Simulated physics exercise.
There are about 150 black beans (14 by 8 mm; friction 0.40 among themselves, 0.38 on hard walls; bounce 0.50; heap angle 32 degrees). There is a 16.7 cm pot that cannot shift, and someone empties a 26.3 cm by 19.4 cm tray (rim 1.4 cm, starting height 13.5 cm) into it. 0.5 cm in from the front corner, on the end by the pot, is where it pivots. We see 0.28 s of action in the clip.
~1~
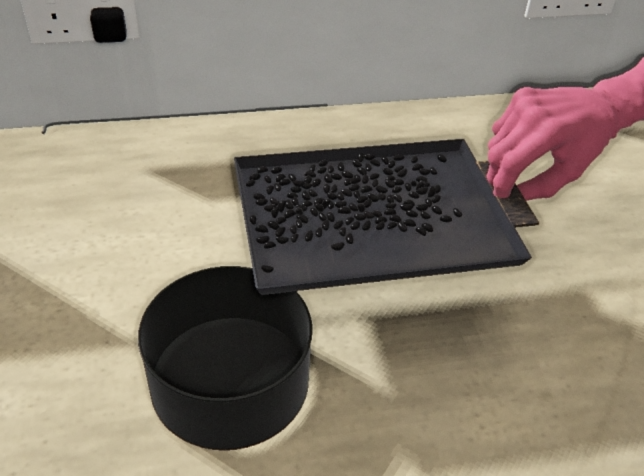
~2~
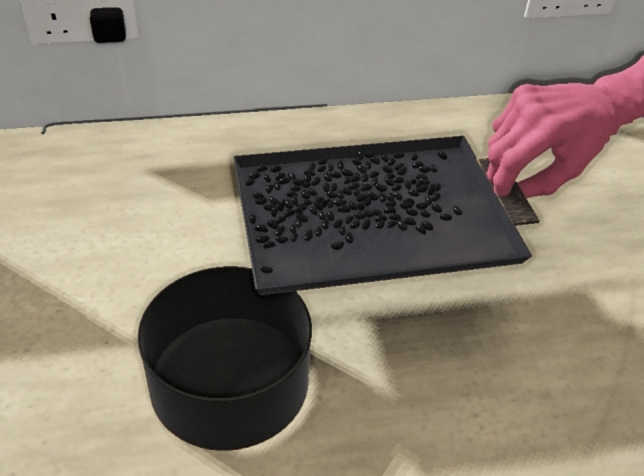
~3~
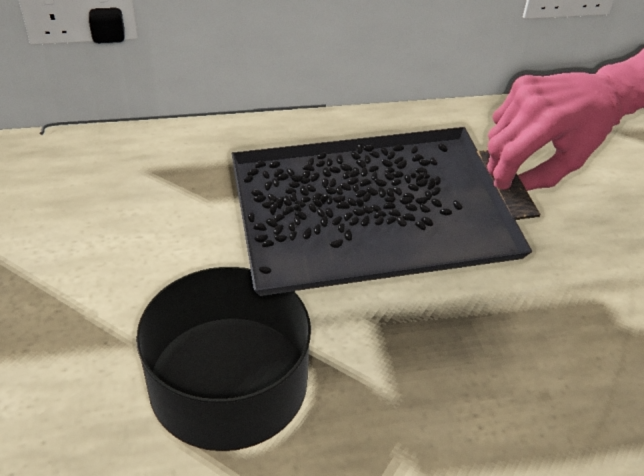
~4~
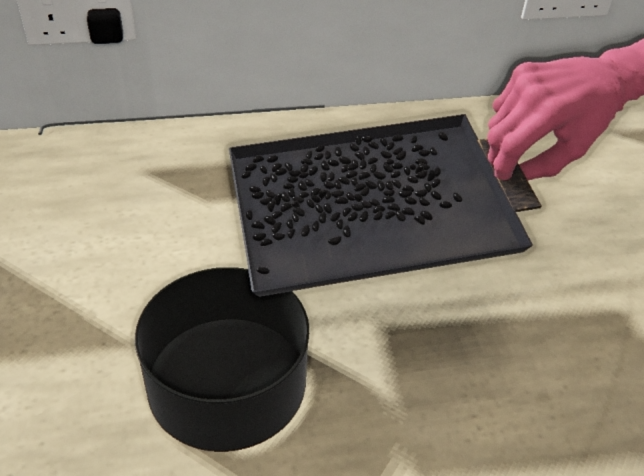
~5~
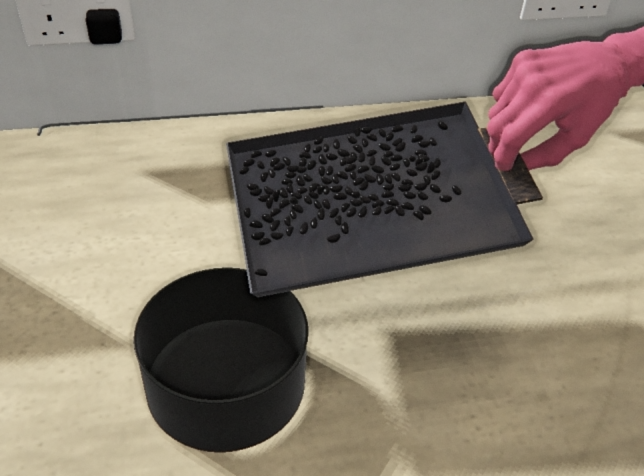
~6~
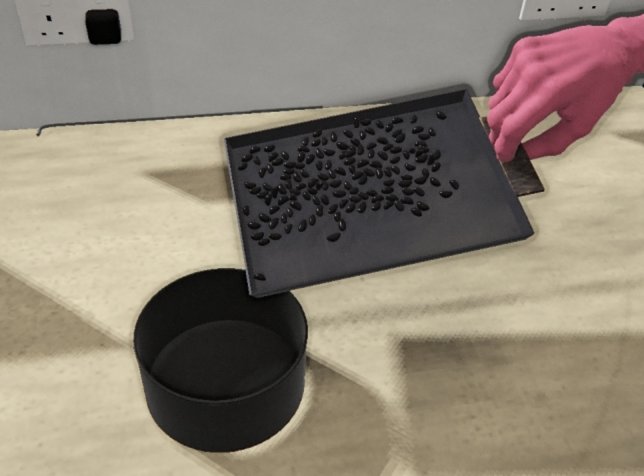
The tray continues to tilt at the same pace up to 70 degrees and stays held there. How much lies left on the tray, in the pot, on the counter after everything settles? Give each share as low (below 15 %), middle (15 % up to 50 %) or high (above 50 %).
Tray - low, pot - high, counter - low.
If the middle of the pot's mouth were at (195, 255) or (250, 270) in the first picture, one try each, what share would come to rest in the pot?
Estimates: 0 in a hundred and 10 in a hundred.
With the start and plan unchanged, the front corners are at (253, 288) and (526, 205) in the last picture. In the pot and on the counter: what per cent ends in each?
In the pot: 65 per cent; on the counter: 10 per cent.
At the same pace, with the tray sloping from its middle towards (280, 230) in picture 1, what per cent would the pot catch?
Near 25 percent, give or take.
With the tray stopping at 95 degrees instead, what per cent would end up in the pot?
100 per cent.
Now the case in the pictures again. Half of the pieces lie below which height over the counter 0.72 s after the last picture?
Some 18 cm above the counter.
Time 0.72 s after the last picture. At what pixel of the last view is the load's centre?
Roughly pixel (263, 262).
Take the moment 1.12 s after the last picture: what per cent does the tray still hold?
Load share: Around 30%.
Then, 0.44 s after the last picture, tilt 41 degrees; the tray holds 100 %, the pot 0 %.
Then, 0.72 s after the last picture, tilt 58 degrees; the tray holds 85 %, the pot 10 %.
Then, 1.12 s after the last picture, tilt 70 degrees; the tray holds 30 %, the pot 60 %.
In the end, tray 5 %, pot 95 %, counter 0 %.
